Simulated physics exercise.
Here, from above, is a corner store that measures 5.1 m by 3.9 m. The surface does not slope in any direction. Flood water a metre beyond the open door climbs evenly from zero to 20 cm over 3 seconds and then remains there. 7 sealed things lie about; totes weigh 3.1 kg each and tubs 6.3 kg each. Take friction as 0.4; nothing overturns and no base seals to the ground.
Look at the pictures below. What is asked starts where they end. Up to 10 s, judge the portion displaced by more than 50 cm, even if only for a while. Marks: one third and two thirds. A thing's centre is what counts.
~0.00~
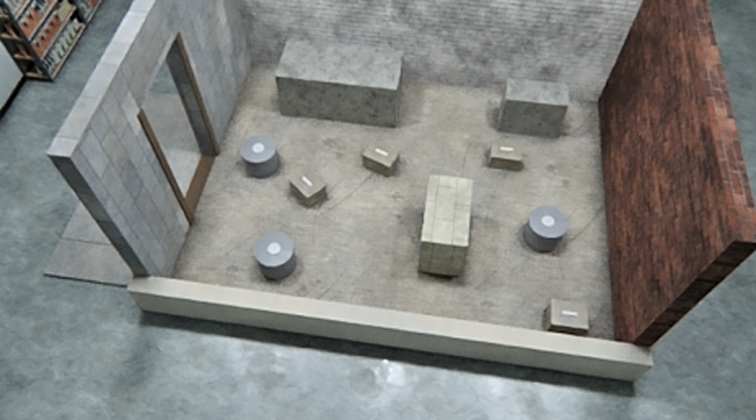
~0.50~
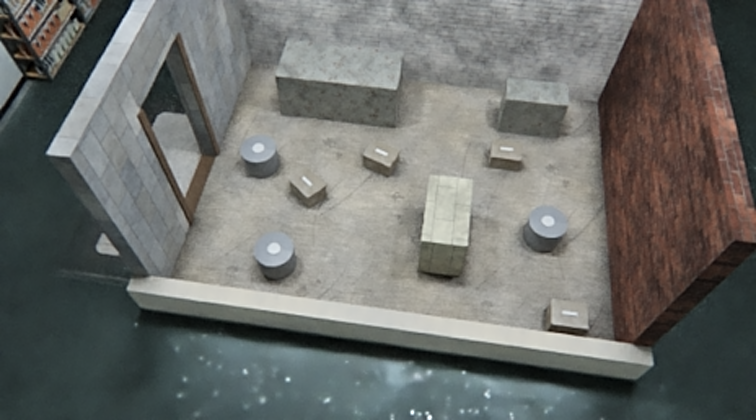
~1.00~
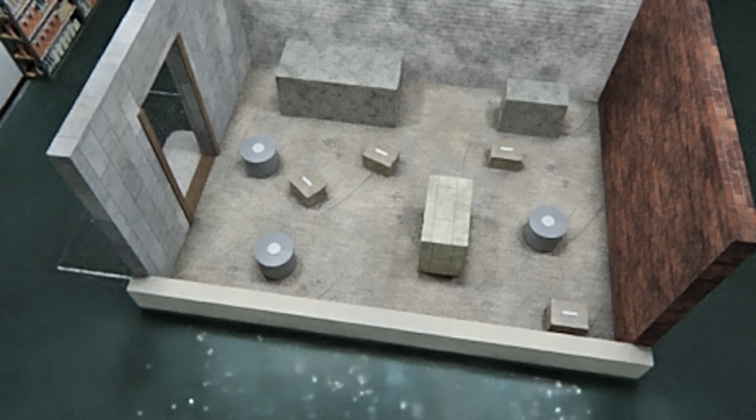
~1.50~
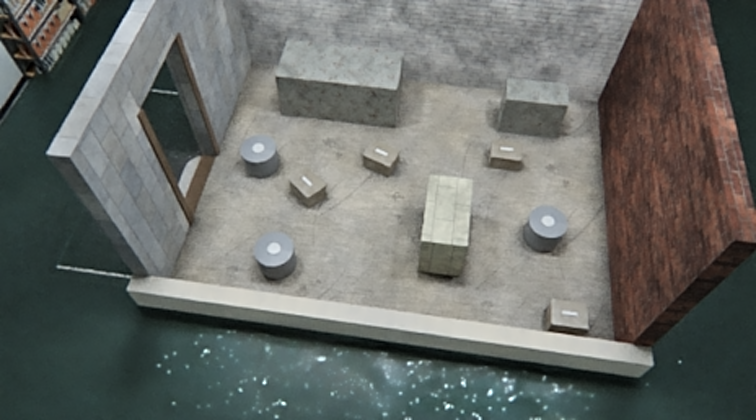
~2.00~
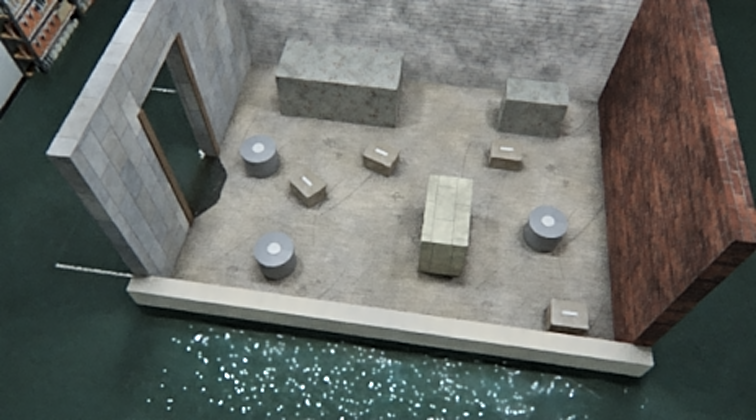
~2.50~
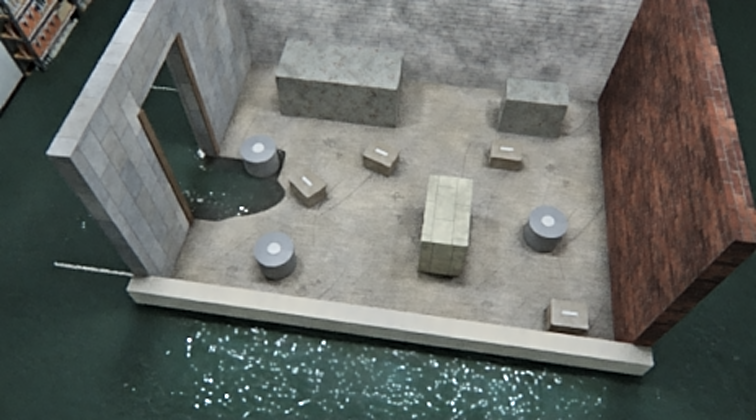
Two thirds or more.
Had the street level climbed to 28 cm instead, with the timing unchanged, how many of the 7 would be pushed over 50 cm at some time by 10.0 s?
Count under that change: 7.
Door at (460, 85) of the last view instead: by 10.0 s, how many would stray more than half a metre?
Then it comes to 5 of them.
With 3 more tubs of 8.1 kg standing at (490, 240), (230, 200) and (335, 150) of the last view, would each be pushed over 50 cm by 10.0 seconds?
For each in turn I get a smaller distance, a greater distance and a greater distance.
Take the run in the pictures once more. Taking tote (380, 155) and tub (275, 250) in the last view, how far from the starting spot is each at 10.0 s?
The first is 140 cm from its start, the second 350 cm.
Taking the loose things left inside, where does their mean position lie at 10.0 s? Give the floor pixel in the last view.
The centre sits near (525, 190).
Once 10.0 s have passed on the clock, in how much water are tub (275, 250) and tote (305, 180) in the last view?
Around 8 cm and 6 cm.
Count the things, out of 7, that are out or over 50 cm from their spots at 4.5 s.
By then the count is 2.
After 3.5 s 0 of 7 are over 50 cm from their spots; 0 afloat.
After 4.5 s 2 of 7 are over 50 cm from their spots; 0 afloat.
After 7.0 s 5 of 7 are over 50 cm from their spots; 4 afloat.
After 10.0 s 7 of 7 are over 50 cm from their spots, and 7 have been at some point; 7 afloat.
